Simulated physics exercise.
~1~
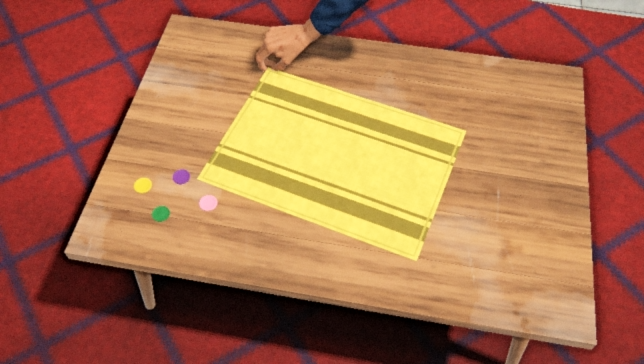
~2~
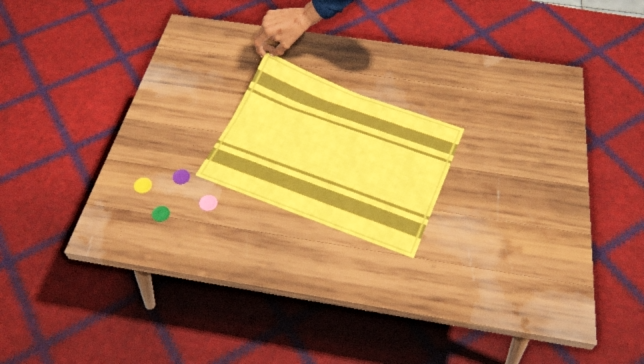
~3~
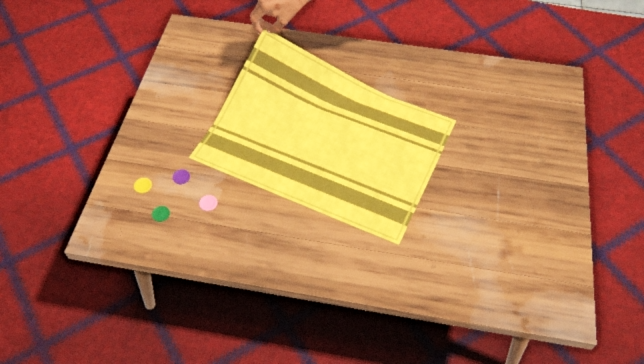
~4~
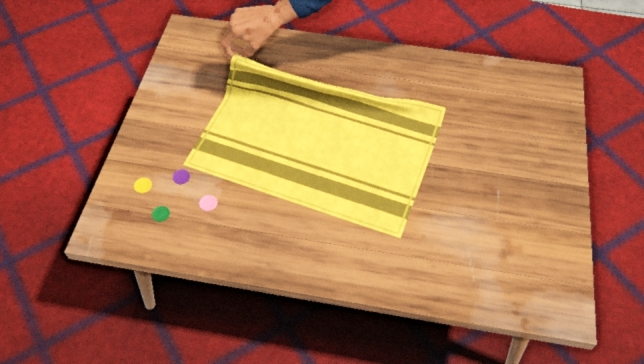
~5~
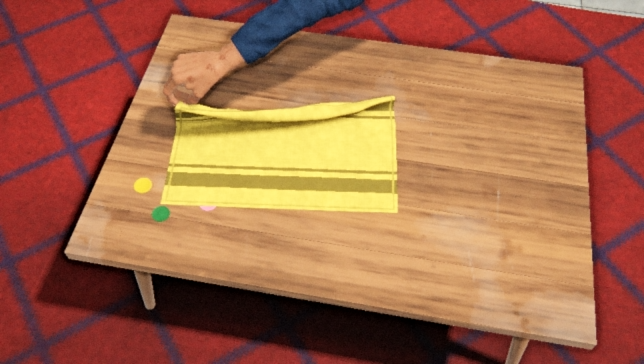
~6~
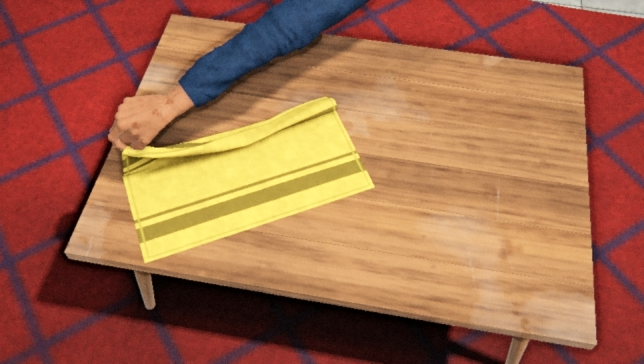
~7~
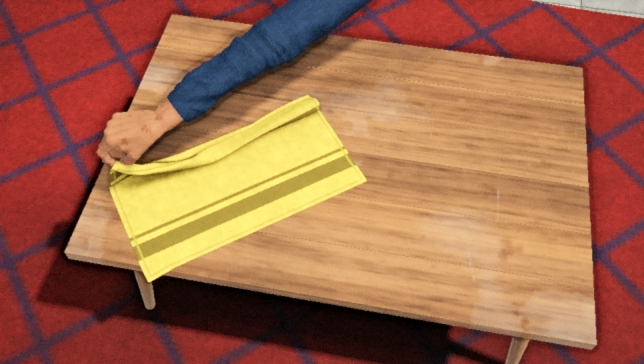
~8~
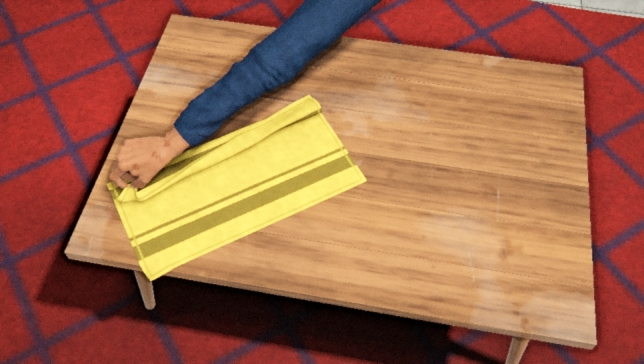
A yellow striped hand towel was pinched at its upper corner by a hand, lifted slightly, and dragged left and down across a wooden table until it covered four small coloured discs, ending rumpled along its top edge with the hand still on it.
